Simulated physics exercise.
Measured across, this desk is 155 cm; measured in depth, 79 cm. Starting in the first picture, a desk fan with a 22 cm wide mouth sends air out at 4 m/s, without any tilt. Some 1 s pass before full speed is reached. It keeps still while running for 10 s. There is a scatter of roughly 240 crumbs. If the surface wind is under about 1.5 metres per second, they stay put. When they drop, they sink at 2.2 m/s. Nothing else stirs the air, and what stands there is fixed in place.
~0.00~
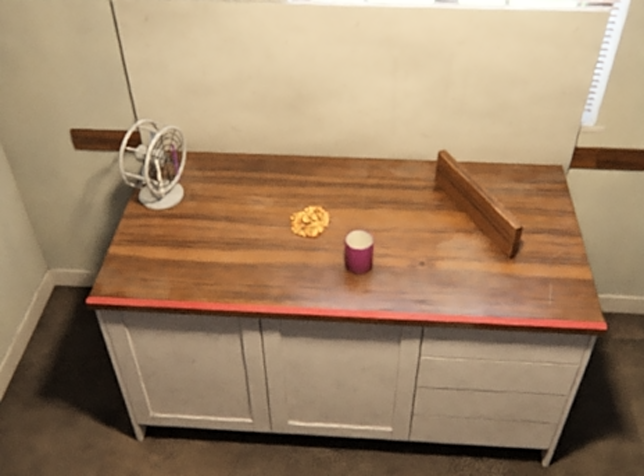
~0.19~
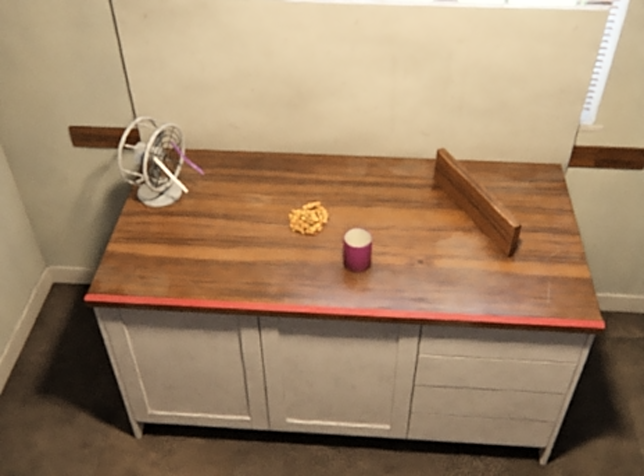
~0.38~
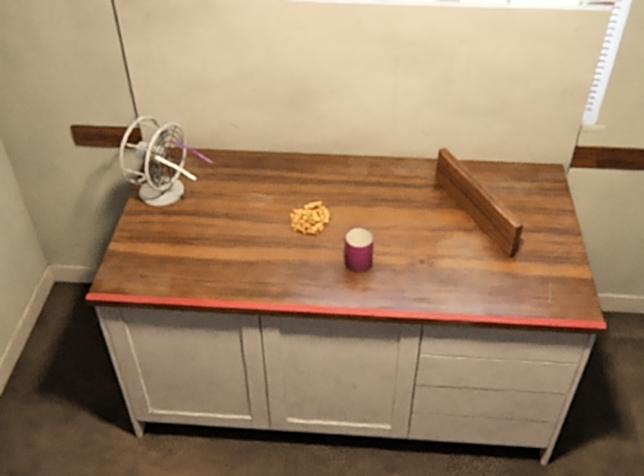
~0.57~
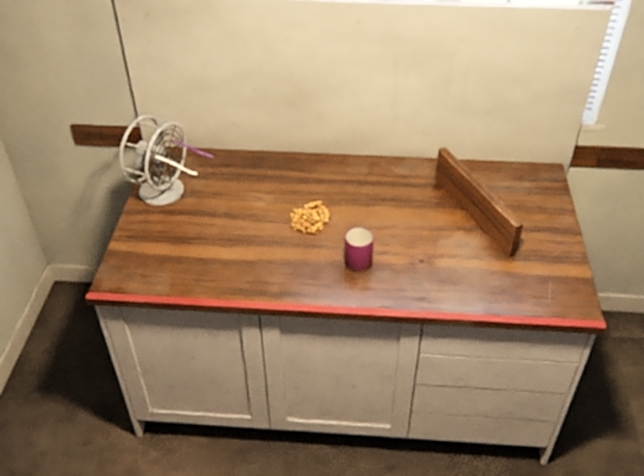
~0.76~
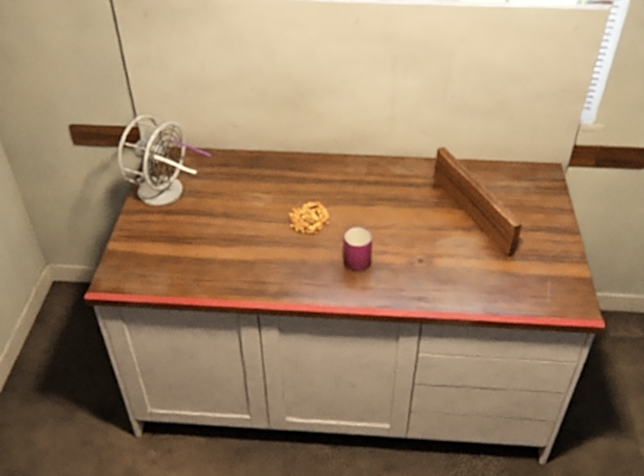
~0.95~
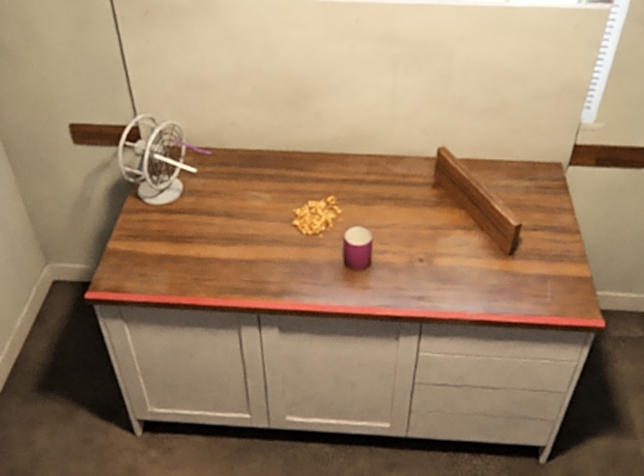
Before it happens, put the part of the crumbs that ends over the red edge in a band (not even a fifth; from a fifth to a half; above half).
Final share: Short of a fifth.
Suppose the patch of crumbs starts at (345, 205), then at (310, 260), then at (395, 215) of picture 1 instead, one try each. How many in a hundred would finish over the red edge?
First try near 0 %, second near 80 %, third near 0 %.
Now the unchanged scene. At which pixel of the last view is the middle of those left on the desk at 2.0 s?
Look about (459, 225) in the last picture.
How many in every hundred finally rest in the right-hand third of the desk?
I'd estimate around 90 per cent.
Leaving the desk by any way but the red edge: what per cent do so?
That lands at some 10 %.
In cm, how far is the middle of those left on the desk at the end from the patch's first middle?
Roughly 50 centimetres.
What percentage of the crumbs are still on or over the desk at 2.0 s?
I'd put it near 100 per cent.
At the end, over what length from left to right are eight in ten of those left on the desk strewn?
Roughly 20 cm from left to right.
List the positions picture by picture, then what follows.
In the first frame, the middle of the crumbs is near (309, 222), none has stirred yet and the mouth of the desk fan is at (154, 157).
In the second frame, the middle of the crumbs is near (307, 220), none has stirred yet and the red edge is centred on (339, 314).
In the third frame, the middle of the crumbs is near (309, 220), none has stirred yet, the top of a mug is at (360, 237) and the top of a board is at (479, 185).
In the fourth frame, the middle of the crumbs is near (309, 219) and none has stirred yet.
In the fifth frame, the middle of the crumbs is near (309, 219) and none has stirred yet.
In the sixth frame, the middle of the crumbs is near (317, 218), the farthest in sight from the desk fan is at (340, 221) and about 35 % have left their places.
After 2.0 s the count stands so, 0 % are over the red edge; the middle of those still in play is near (459, 225).
After 3.2 s the count stands so, 0 % are over the red edge; the middle of those still in play is near (466, 225).
After 5.5 s the count stands so, 0 % are over the red edge; the middle of those still in play is near (465, 226).
After 10.0 s, at the end, 0 % are over the red edge; the middle of those still in play is near (467, 224).
